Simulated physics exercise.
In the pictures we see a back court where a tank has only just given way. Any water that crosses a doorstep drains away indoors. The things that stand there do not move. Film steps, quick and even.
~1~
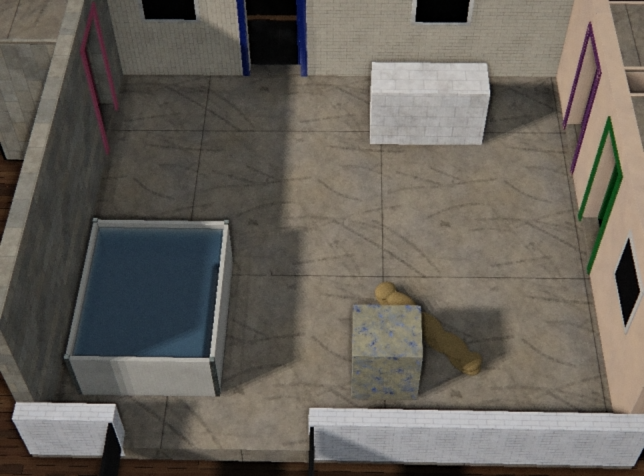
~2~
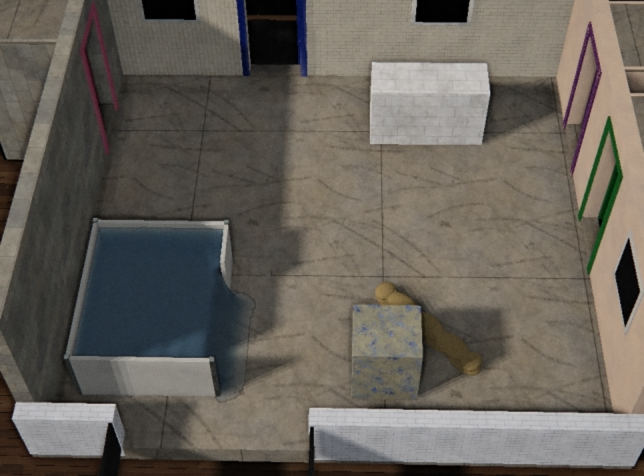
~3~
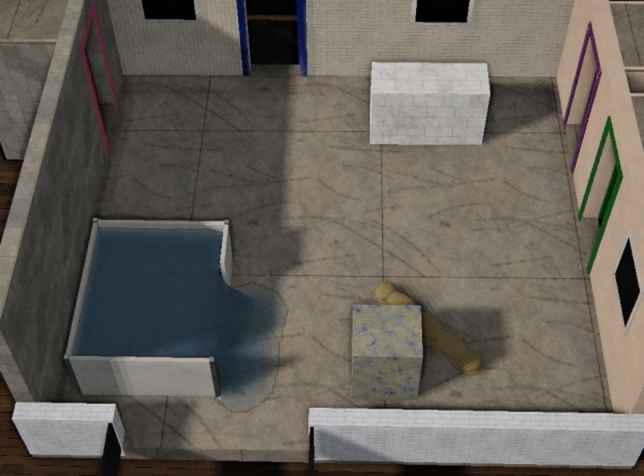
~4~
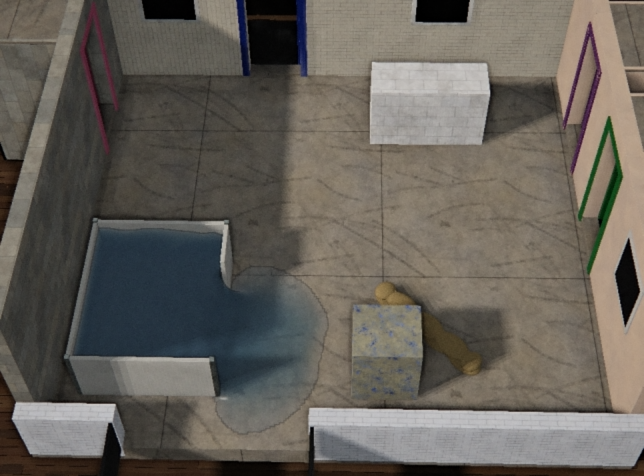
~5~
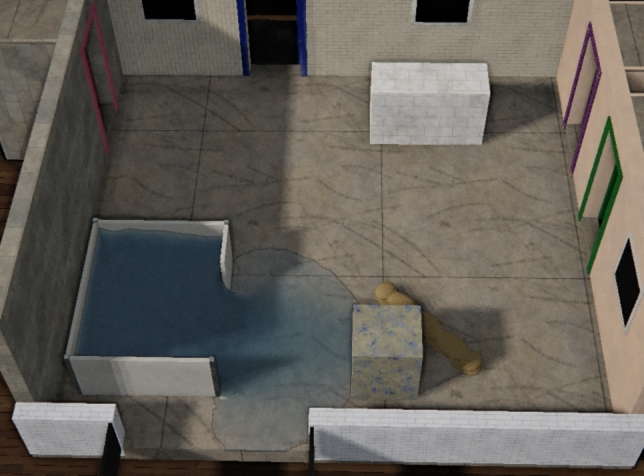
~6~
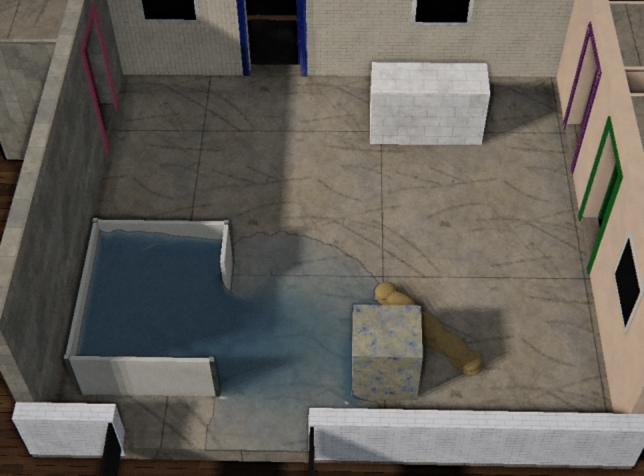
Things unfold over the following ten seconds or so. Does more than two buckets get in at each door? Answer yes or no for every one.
Pink door: No, purple door: No, green door: No, blue door: Yes.
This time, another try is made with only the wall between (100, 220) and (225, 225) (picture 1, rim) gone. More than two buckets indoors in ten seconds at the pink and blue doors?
Pink: Above the mark; blue: Above the mark.
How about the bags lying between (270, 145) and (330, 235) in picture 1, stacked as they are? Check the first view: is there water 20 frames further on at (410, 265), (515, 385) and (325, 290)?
The three points come out soaked, soaked and soaked.
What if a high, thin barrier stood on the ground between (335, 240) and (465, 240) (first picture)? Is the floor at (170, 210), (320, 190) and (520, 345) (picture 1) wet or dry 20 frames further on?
Results in order: Bone-dry / bone-dry / swamped.
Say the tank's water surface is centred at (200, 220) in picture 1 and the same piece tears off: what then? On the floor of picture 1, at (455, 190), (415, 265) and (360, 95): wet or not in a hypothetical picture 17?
In order: Submerged, submerged, untouched.
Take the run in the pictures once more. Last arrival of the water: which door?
That would be the pink-painted one.
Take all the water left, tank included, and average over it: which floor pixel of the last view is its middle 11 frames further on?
It is around (282, 337).
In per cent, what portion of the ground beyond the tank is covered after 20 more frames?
It comes out near 50 percent.
A moment on, water covers 25 % of the floor; the pink door not reached, the purple door not reached, the green door not reached, the blue door not reached.
Next, water covers 40 % of the floor; the pink door not reached, the purple door not reached, the green door not reached, the blue door not reached.
Then, water covers 50 % of the floor; the pink door not reached, the purple door wet at the sill, nothing in, the green door wet at the sill, nothing in, the blue door not reached.
Later, water covers 75 % of the floor; the pink door not reached, the purple door wet at the sill, nothing in, the green door under two buckets in, the blue door under two buckets in.
In the end, water covers 90 % of the floor; the pink door wet at the sill, nothing in, the purple door wet at the sill, nothing in, the green door under two buckets in, the blue door over two buckets in.
